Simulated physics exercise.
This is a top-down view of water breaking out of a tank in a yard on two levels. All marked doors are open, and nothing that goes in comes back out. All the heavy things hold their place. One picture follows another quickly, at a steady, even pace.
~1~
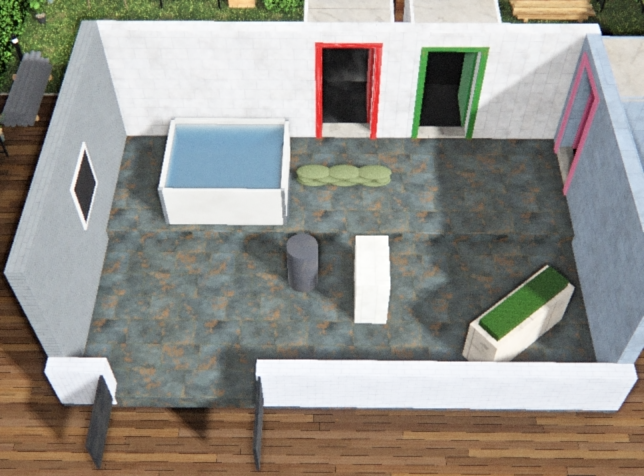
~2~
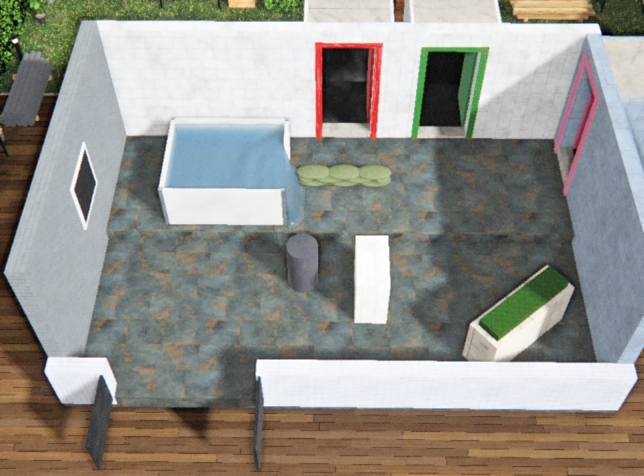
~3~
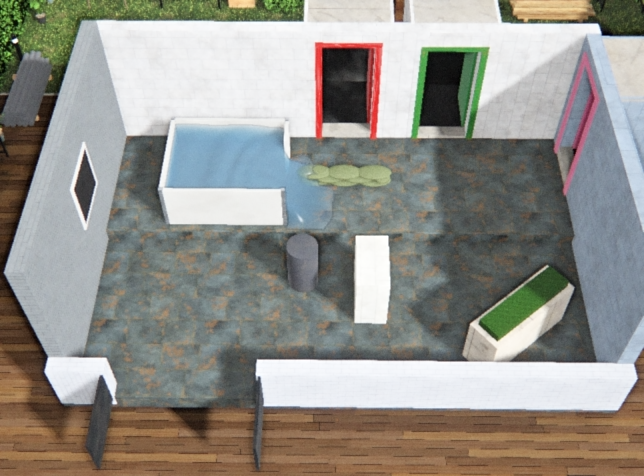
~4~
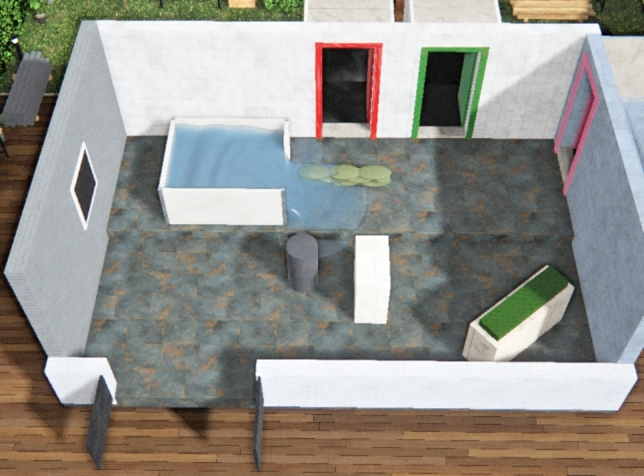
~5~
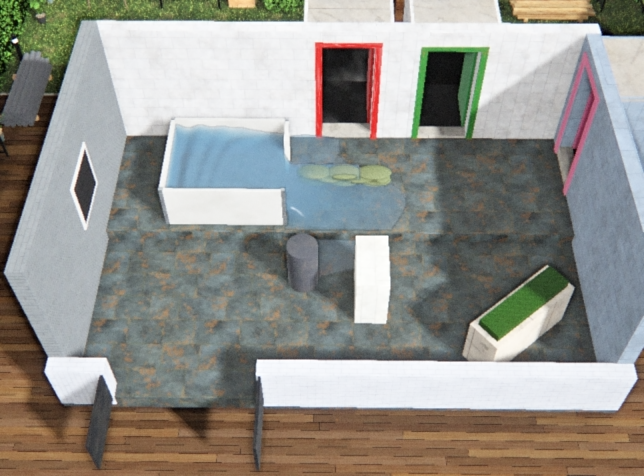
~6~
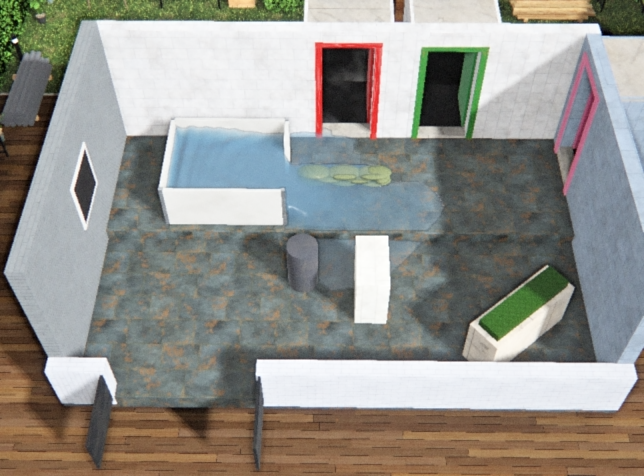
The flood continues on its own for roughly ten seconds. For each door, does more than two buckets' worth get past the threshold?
The green door is going to stay within two buckets; the pink door is going to stay within two buckets; the red door is going to stay within two buckets.
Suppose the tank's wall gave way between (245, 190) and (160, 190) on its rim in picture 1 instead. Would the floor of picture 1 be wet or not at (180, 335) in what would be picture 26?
It would be drenched.
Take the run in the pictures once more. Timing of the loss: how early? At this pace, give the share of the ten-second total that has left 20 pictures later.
Somewhere around 0 per cent, I'd say.
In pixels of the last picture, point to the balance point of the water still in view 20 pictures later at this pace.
Centre of the water: Near (384, 231).
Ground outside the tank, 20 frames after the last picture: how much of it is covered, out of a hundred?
I'd put it at roughly 65 per cent.
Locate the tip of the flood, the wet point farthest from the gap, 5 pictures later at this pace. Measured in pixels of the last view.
I'd say around (570, 254).
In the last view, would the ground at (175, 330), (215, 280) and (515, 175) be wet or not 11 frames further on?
Lab note, in the order given: Unwetted, unwetted, wet through.
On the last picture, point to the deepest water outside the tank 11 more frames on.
At about (576, 280).
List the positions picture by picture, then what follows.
The open tank at (226, 157) is whole and still, in the first frame.
Water pours out at (284, 185) and has run to a hidden place, in the second frame.
The front is at (306, 160), out from the gap at (284, 188), in the third frame.
The front is at (310, 141), out from the gap at (284, 189), in the fourth frame.
The front is at (400, 209), out from the gap at (284, 189), in the fifth frame.
Water pours out at (284, 189) and has run to (438, 209), in the sixth frame.
A moment on, water covers 40 % of the floor; the green door not reached, the pink door not reached, the red door wet at the sill, nothing in.
Next, water covers 50 % of the floor; the green door wet at the sill, nothing in, the pink door wet at the sill, nothing in, the red door wet at the sill, nothing in.
Then, water covers 65 % of the floor; the green door wet at the sill, nothing in, the pink door wet at the sill, nothing in, the red door wet at the sill, nothing in.
Later, water covers 75 % of the floor; the green door under two buckets in, the pink door wet at the sill, nothing in, the red door wet at the sill, nothing in.
In the end, water covers 90 % of the floor; the green door under two buckets in, the pink door wet at the sill, nothing in, the red door wet at the sill, nothing in.
